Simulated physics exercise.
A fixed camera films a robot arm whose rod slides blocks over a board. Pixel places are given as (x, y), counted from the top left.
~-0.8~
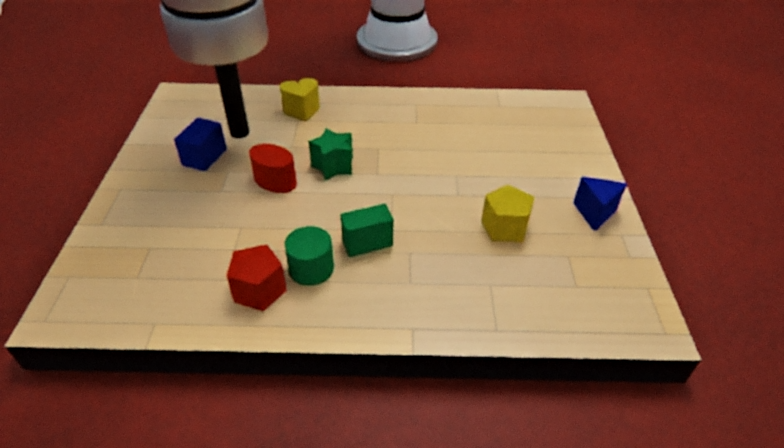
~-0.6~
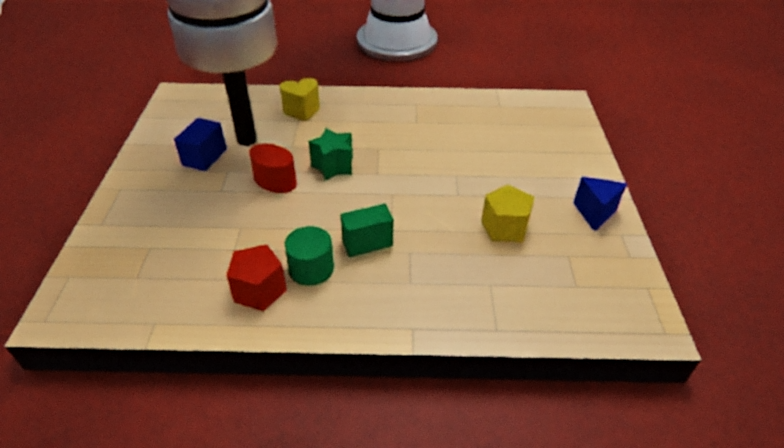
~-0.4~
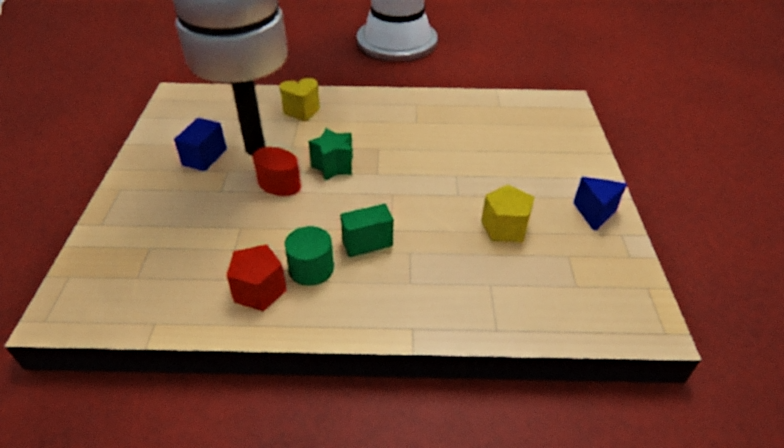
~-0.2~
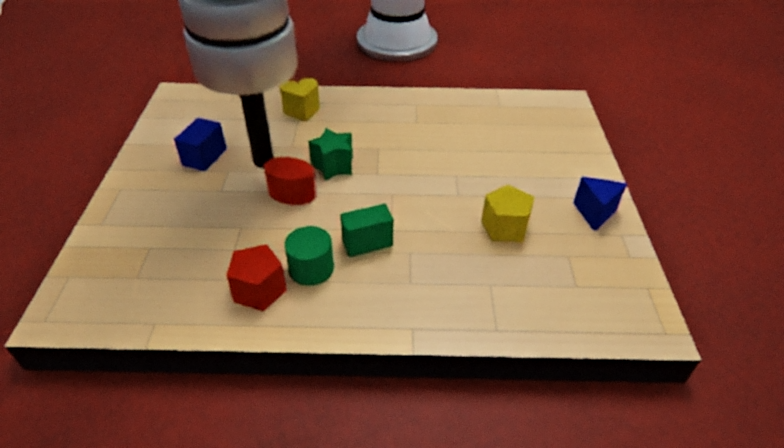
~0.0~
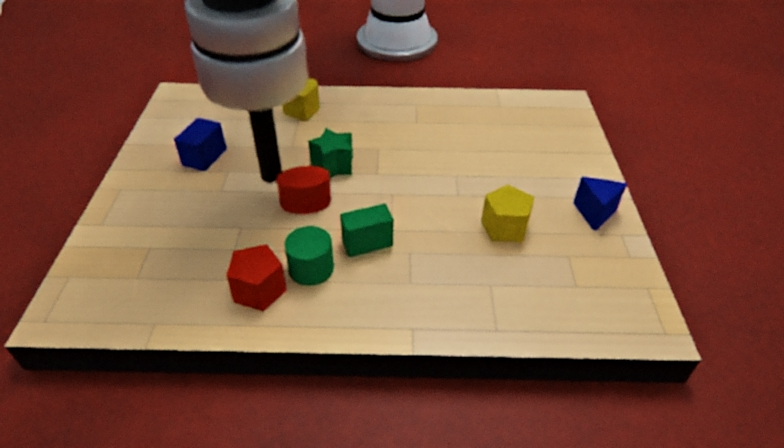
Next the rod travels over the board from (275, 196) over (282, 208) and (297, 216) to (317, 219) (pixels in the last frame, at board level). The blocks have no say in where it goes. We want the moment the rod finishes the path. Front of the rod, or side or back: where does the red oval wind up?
By then it is in front of the rod.
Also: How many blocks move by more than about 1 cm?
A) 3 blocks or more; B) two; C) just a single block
C: Just a single block.
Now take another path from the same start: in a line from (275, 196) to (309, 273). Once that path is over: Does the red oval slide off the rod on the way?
Short answer: Yes.
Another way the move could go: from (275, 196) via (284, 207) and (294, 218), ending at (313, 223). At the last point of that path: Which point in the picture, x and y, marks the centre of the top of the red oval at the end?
Its top centre lands on (336, 184).
What follows on the original path. Halfway along, rod at (286, 194); red oval at (318, 183), turned 45° anticlockwise.
At the end, rod at (315, 200); red oval at (341, 180), turned 80° anticlockwise; green oblong not moved.
